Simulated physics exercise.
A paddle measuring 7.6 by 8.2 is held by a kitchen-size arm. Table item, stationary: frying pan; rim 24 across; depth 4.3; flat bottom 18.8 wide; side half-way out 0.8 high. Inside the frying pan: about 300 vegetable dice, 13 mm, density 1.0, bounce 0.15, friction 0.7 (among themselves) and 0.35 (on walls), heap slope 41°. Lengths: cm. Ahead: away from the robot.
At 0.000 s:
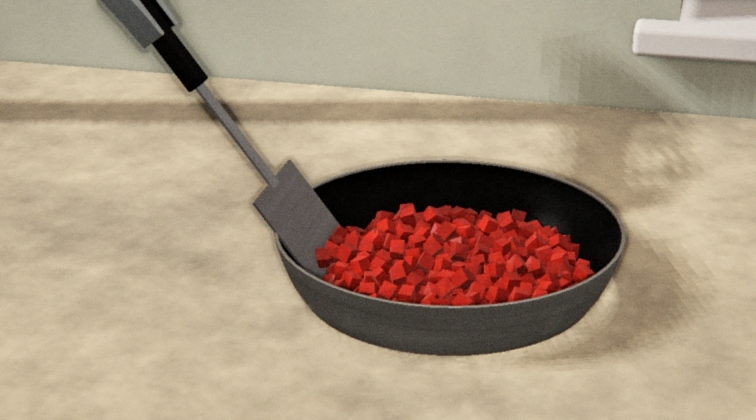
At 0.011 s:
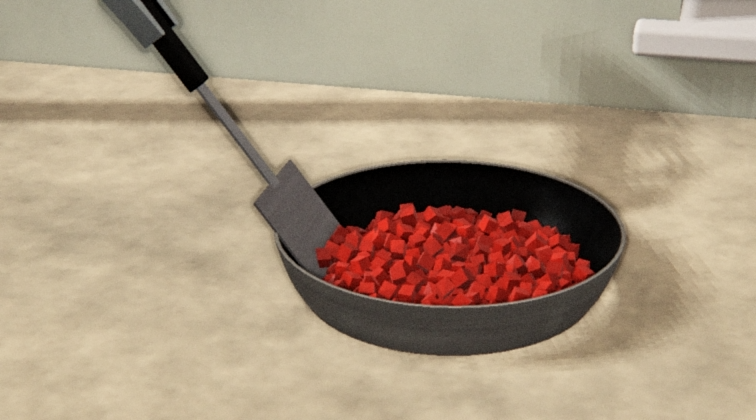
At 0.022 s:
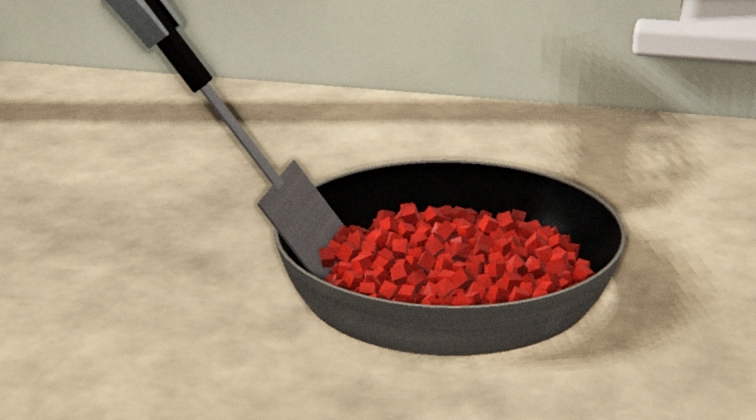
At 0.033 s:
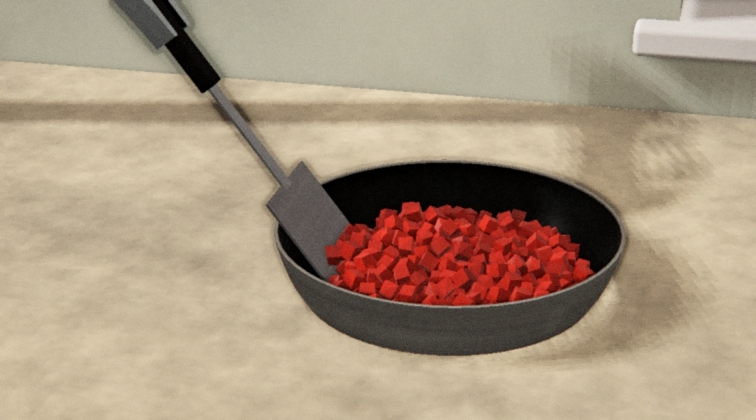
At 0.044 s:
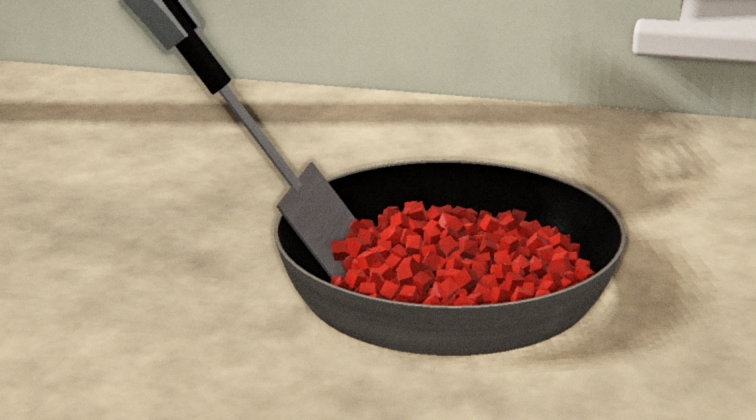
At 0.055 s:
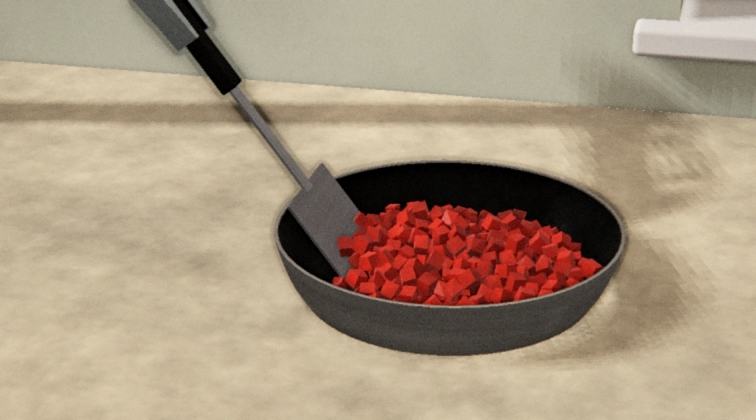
A gray spatula slides right inside a black frying pan, slightly shifting the red cubes.
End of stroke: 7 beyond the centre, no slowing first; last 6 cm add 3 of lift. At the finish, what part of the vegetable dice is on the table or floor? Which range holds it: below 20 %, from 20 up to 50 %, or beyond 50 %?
The range below 20 %.
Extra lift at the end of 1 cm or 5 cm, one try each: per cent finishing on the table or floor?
Estimates, in order: 10 % then 10 %.
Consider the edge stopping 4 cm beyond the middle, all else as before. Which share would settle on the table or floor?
In that case around 0 per cent.
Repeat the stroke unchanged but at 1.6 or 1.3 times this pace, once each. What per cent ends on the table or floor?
About 30 and 25 per cent.
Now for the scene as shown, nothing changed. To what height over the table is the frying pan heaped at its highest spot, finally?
About 5.5 centimetres.
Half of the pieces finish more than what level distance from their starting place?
About 4 centimetres.
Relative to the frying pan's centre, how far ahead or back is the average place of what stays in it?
I'd say it's roughly 4.5 cm toward the front.
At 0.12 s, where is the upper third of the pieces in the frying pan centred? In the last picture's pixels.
At about (495, 252).
After 0.12 s, sloping 53°, highest piece 5 above the table; 296 in the frying pan.
After 0.18 s, sloping 53°, highest piece 6 above the table; 296 in the frying pan.
After 0.41 s, sloping 53°, highest piece 16 above the table; 261 in the frying pan, 23 on the table or floor, 12 on the blade or in flight.
After 1.46 s, sloping 53°, highest piece 5 above the table; 262 in the frying pan, 34 on the table or floor.
At rest, 262 in the frying pan, 34 on the table or floor. That is 11 % on the table or floor.
